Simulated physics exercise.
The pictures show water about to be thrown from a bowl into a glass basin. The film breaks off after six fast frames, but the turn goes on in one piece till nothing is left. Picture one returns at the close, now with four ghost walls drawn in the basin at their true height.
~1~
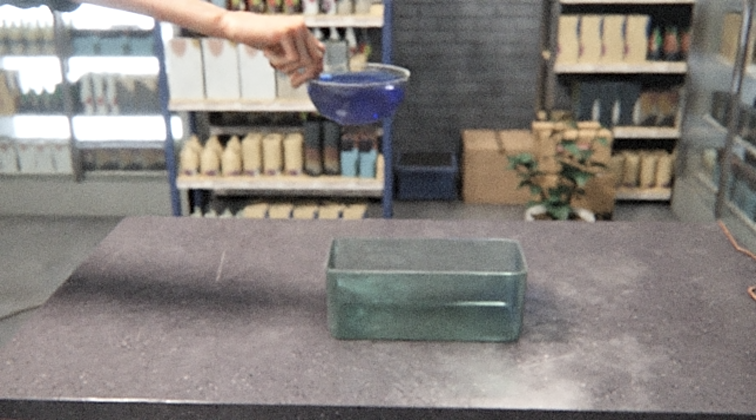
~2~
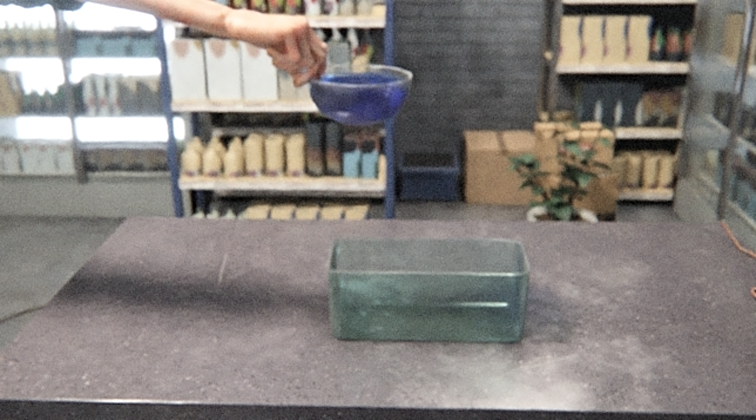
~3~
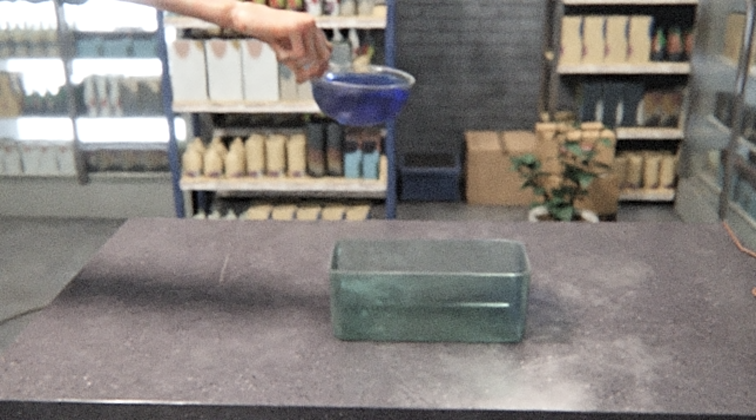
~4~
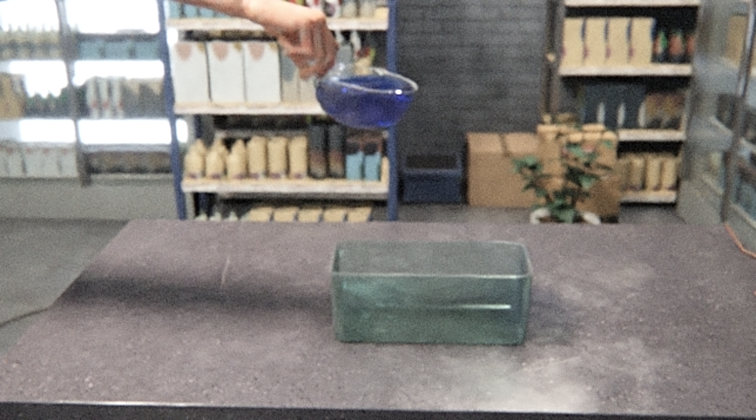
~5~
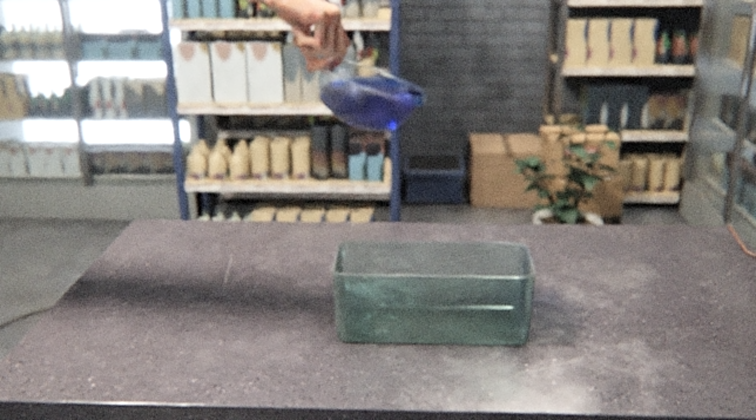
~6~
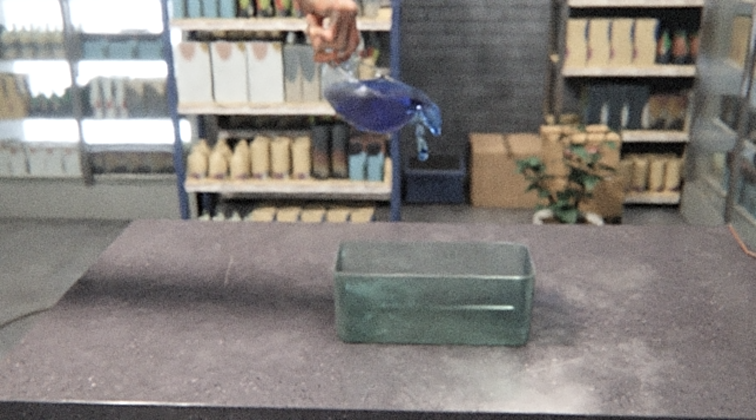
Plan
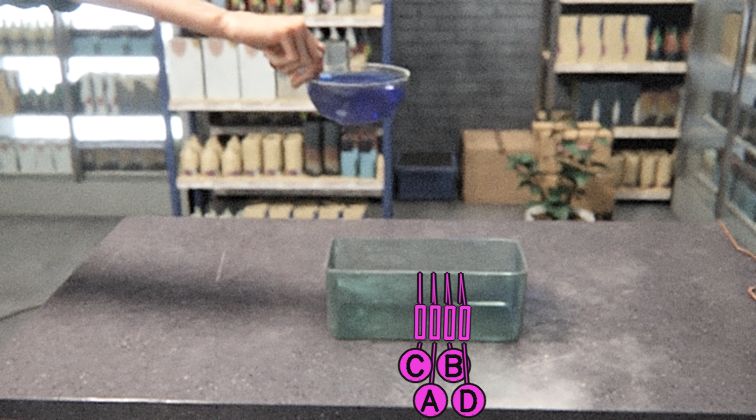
A hand held a clear bowl of blue water above a greenish glass basin on a dark table, then tipped it to the right until water slipped over the lip and streamed downward.
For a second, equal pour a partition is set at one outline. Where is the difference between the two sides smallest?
D is best.
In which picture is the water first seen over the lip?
In picture 5.
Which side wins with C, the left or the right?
More ends on the right.
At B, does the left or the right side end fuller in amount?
The right one.
On the marked copy, A at (434, 343); B at (449, 343); C at (419, 343); D at (463, 344).
With A, about 17 % ends left of the wall and 81 % right of it.
With B, about 26 % ends left of the wall and 71 % right of it; 3 % is lost outside.
With C, about 9 % ends left of the wall and 89 % right of it.
With D, about 46 % ends left of the wall and 52 % right of it.
